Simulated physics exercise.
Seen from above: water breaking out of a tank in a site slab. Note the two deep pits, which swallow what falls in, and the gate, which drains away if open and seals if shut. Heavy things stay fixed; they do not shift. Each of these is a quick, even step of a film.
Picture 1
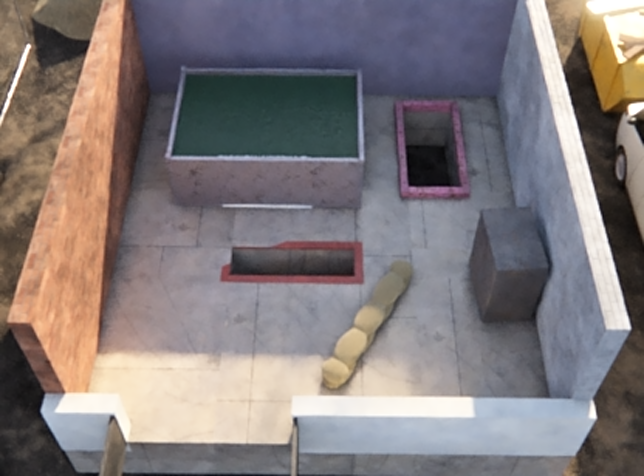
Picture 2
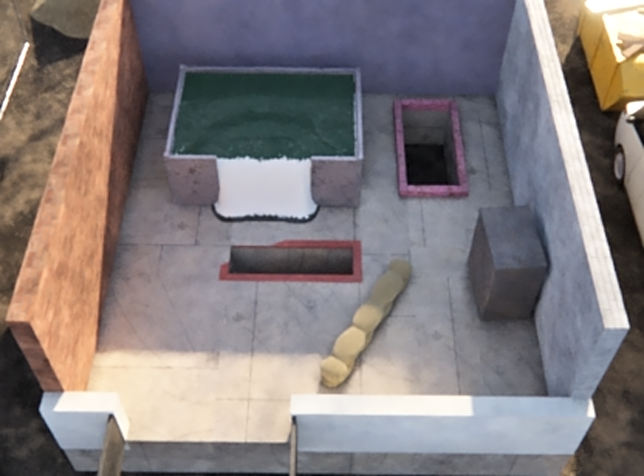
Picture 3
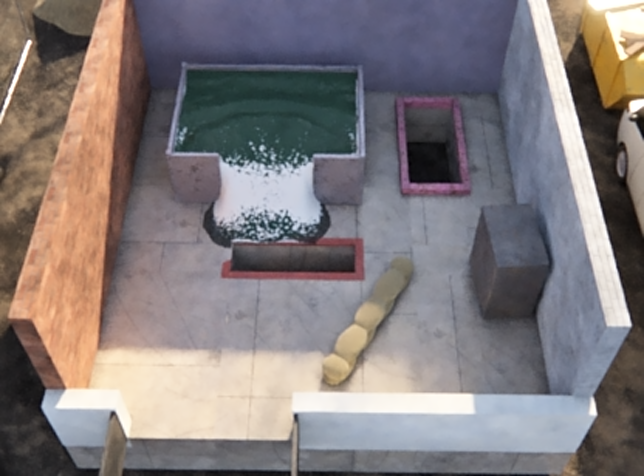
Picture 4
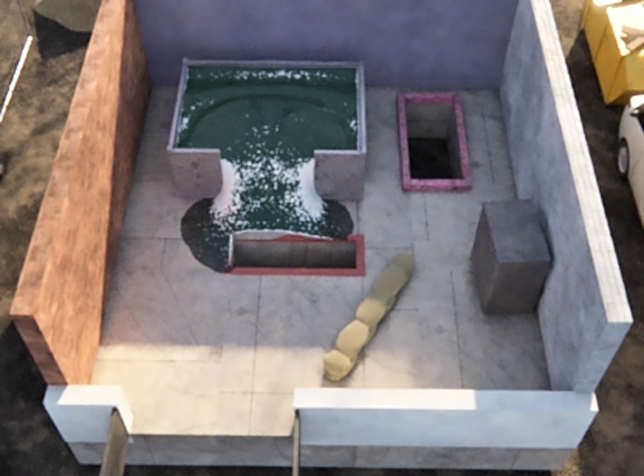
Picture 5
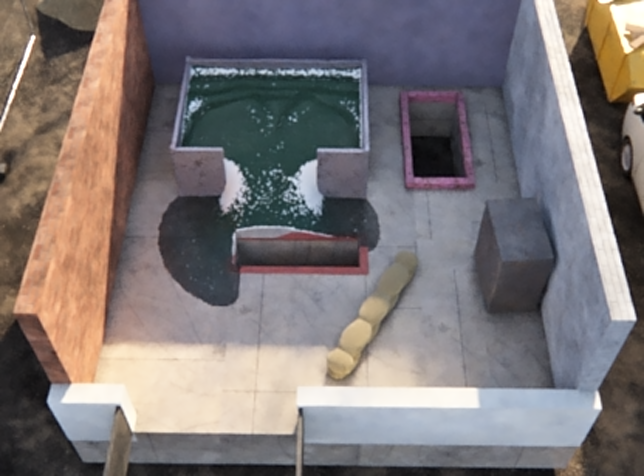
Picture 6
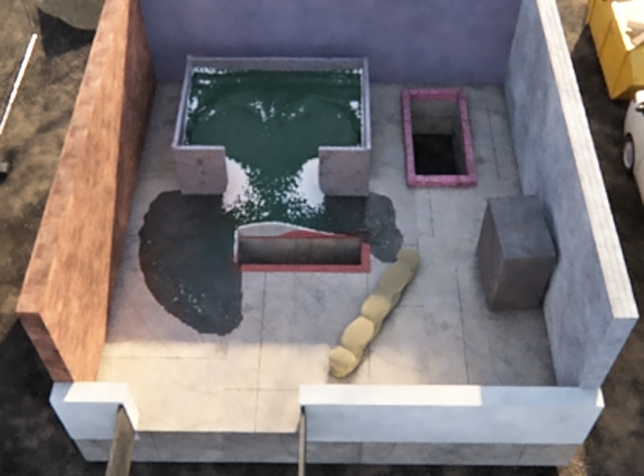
Walled concrete slab from above, green water bursting from an open tank's front, foaming around a red-edged pit and spreading left.
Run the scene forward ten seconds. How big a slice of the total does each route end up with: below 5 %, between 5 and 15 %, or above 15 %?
Final slices - gate: Between 5 and 15 %, pink pit: Below 5 %, red pit: Above 15 %.
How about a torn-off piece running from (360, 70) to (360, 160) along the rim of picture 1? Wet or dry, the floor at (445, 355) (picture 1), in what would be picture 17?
Short answer - sodden.
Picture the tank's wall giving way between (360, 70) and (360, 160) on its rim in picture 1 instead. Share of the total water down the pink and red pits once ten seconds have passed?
Result - pink: 60 %; red: 2 %.
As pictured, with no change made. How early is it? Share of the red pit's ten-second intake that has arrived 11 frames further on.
Working it through, I arrive at 50 %.
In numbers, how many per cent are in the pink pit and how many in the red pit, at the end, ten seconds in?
I reckon close to 0 % and close to 72 % respectively.
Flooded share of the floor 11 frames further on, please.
I'd say 25 per cent.
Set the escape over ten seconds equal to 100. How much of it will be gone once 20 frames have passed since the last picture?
Near 65 %.
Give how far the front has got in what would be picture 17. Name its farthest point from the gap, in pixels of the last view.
The front should reach about (92, 411).
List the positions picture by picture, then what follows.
In the first frame, the open tank at (269, 116) is whole and still.
In the second frame, the front is at (219, 212), out from the gap at (266, 189).
In the third frame, water pours out at (268, 187) and has run to (218, 238).
In the fourth frame, water pours out at (269, 184) and has run to (223, 268).
In the fifth frame, water pours out at (272, 182) and has run to (214, 299).
In the sixth frame, water pours out at (274, 180) and has run to (200, 324).
A moment on, water covers 25 % of the floor; the gate 0 %, the pink pit 0 %, the red pit 23 %.
Next, water covers 25 % of the floor; the gate 1 %, the pink pit 0 %, the red pit 36 %.
Then, water covers 30 % of the floor; the gate 3 %, the pink pit 0 %, the red pit 49 %.
Later, water covers 30 % of the floor; the gate 7 %, the pink pit 0 %, the red pit 63 %.
In the end, water covers 35 % of the floor; the gate 10 %, the pink pit 0 %, the red pit 72 %.
